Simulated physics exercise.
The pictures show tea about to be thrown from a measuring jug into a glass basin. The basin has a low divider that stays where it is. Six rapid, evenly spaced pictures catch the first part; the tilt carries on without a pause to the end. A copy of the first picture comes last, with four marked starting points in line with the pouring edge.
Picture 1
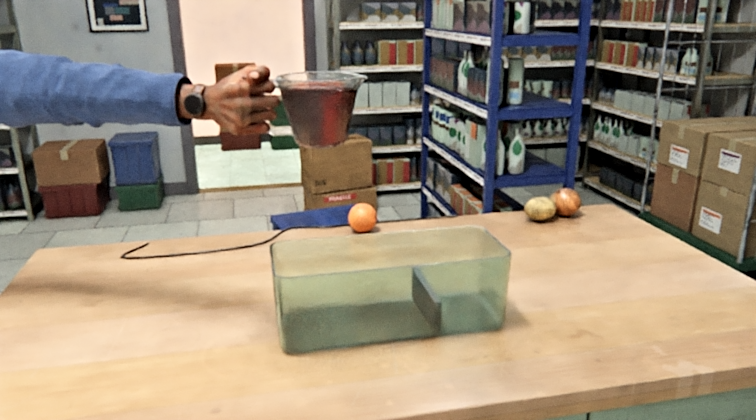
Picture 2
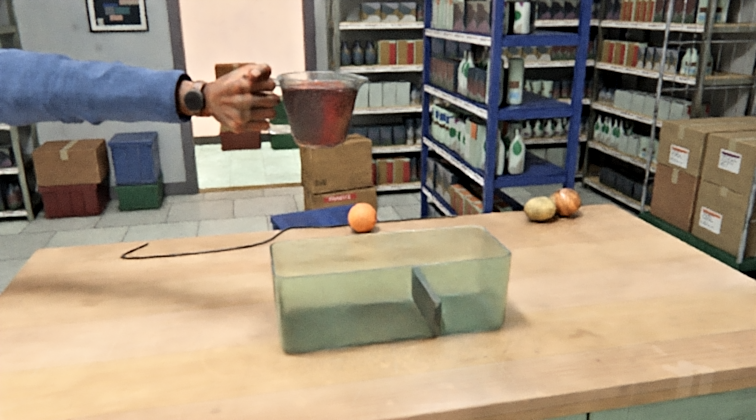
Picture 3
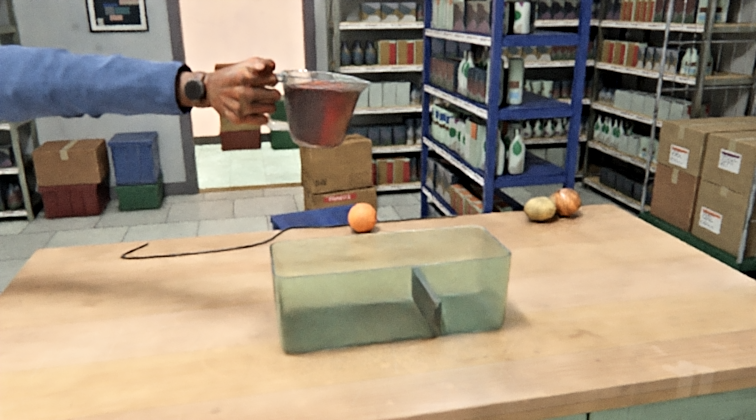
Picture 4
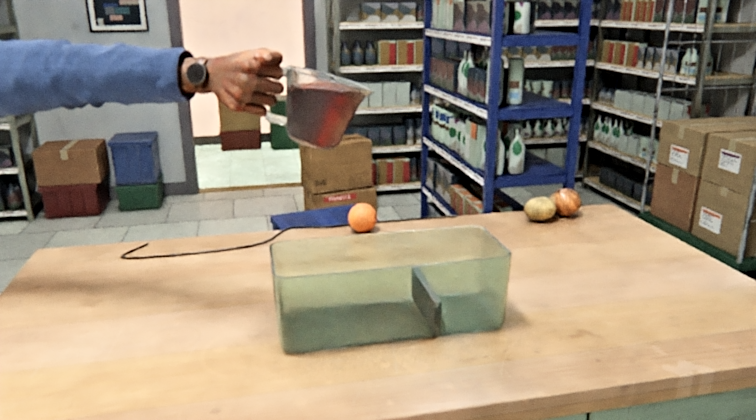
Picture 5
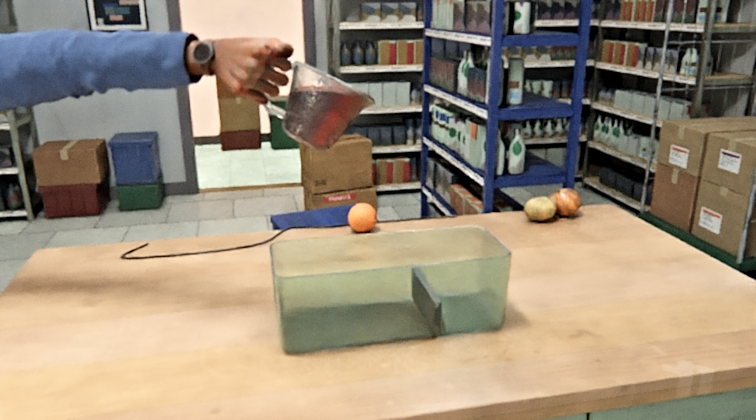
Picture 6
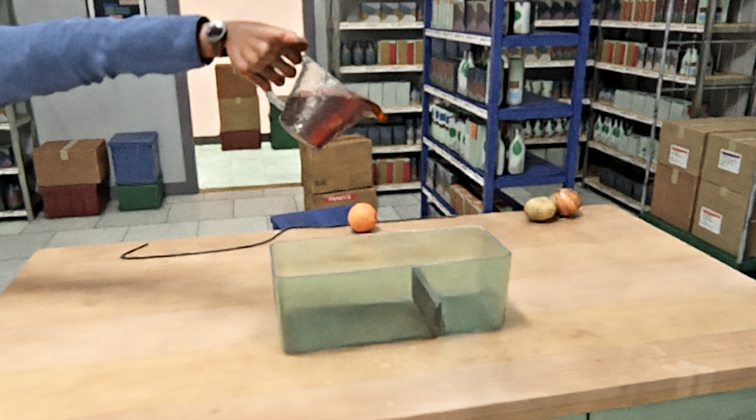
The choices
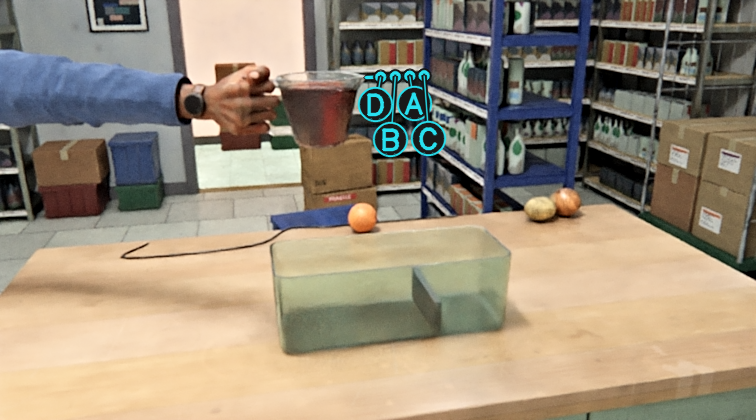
Above a glass basin on a wooden table, a hand steadily tilts a jug of reddish-brown tea rightward.
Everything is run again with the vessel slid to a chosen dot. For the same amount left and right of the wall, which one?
Place D does it best.
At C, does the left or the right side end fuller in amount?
More ends on the right.
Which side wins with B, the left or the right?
The right one.
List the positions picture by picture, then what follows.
In the first picture, upright, lip at (366, 77); basin from (280, 351) to (503, 325); top of the wall at (426, 284); nothing has left yet.
In the second picture, upright, lip at (367, 79); nothing has left yet.
In the third picture, tipped about 7°, lip at (369, 83); nothing has left yet.
In the fourth picture, tipped about 16°, lip at (372, 91); nothing has left yet.
In the fifth picture, tipped about 28°, lip at (374, 102); tea is over the lip, down to (374, 102).
In the sixth picture, tipped about 41°, lip at (374, 115); tea is over the lip, down to (381, 119).
In cyan, A at (409, 76); B at (395, 76); C at (424, 75); D at (380, 77).
With A, about 12 % ends left of the wall and 83 % right of it; 5 % is lost outside.
With B, about 15 % ends left of the wall and 83 % right of it.
With C, about 19 % ends left of the wall and 77 % right of it; 4 % is lost outside.
With D, about 50 % ends left of the wall and 48 % right of it.
